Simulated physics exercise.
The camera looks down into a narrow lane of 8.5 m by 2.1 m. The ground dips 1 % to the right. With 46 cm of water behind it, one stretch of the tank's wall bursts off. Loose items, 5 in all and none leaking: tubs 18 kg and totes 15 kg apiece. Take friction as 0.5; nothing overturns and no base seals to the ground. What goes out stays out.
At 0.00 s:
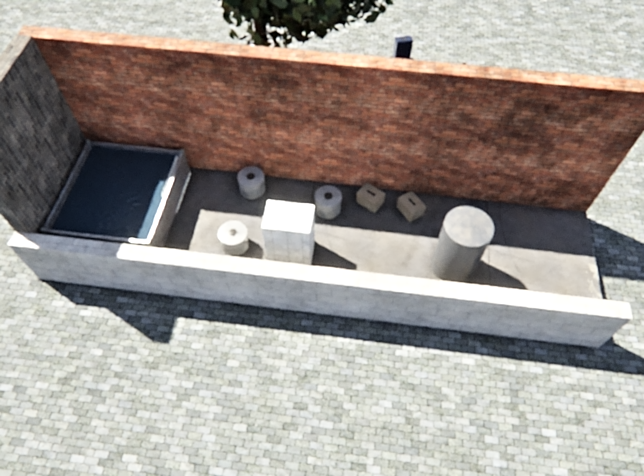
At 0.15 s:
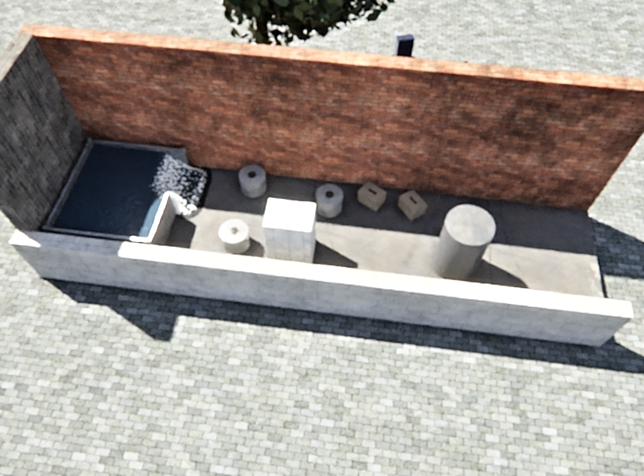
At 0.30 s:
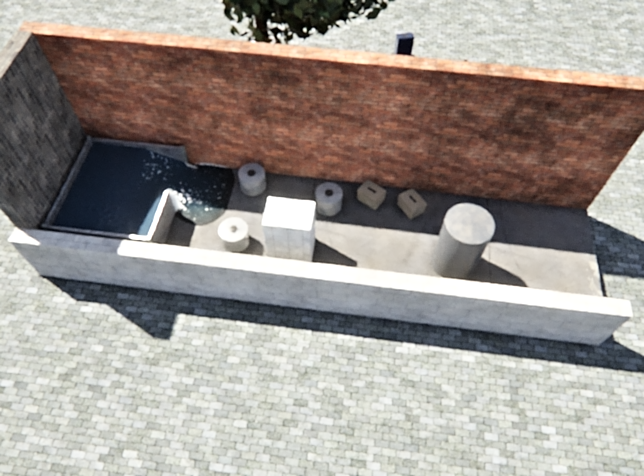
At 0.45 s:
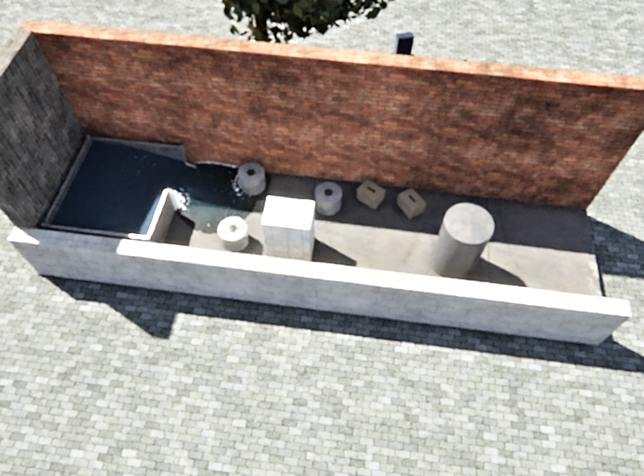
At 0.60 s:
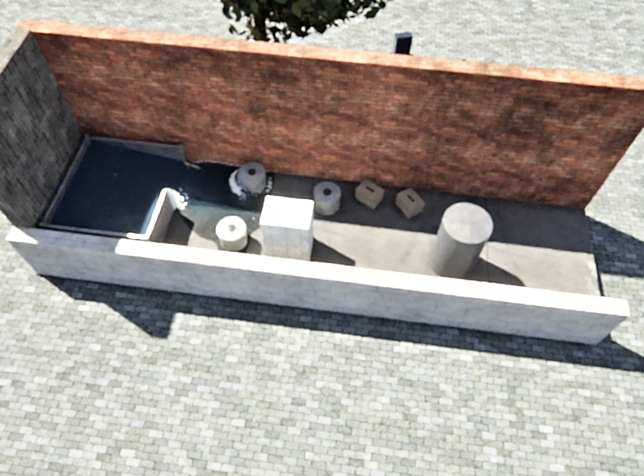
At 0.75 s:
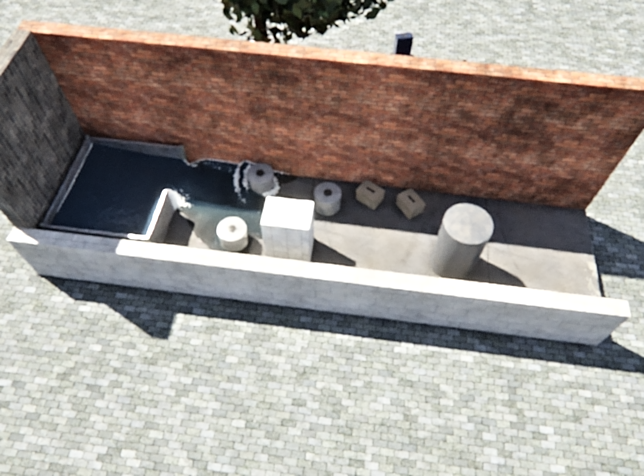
In a narrow walled lane, water bursts from a tank and nudges one grey tub right.
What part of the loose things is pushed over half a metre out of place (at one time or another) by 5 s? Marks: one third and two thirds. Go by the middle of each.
That comes to at least two thirds.
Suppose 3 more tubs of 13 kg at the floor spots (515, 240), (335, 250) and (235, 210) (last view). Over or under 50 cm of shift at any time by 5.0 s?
In turn: Past it, less, over.
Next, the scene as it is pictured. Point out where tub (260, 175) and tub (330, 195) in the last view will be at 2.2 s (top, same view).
Around (360, 201) and (386, 214).
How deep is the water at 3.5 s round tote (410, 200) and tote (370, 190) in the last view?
About 6 and 7 cm.
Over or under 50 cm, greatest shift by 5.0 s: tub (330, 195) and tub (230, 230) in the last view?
In that order: Past it, short of it.
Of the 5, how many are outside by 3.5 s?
0 of them.
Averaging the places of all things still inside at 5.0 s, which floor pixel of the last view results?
Near (453, 235).
After 1.1 s 1 of 5 are over 50 cm from their spots; 0 afloat.
After 2.2 s 2 of 5 are over 50 cm from their spots; 1 afloat.
After 3.5 s 4 of 5 are over 50 cm from their spots; 0 afloat.
After 5.0 s 4 of 5 are over 50 cm from their spots, and 4 have been at some point; 0 afloat.
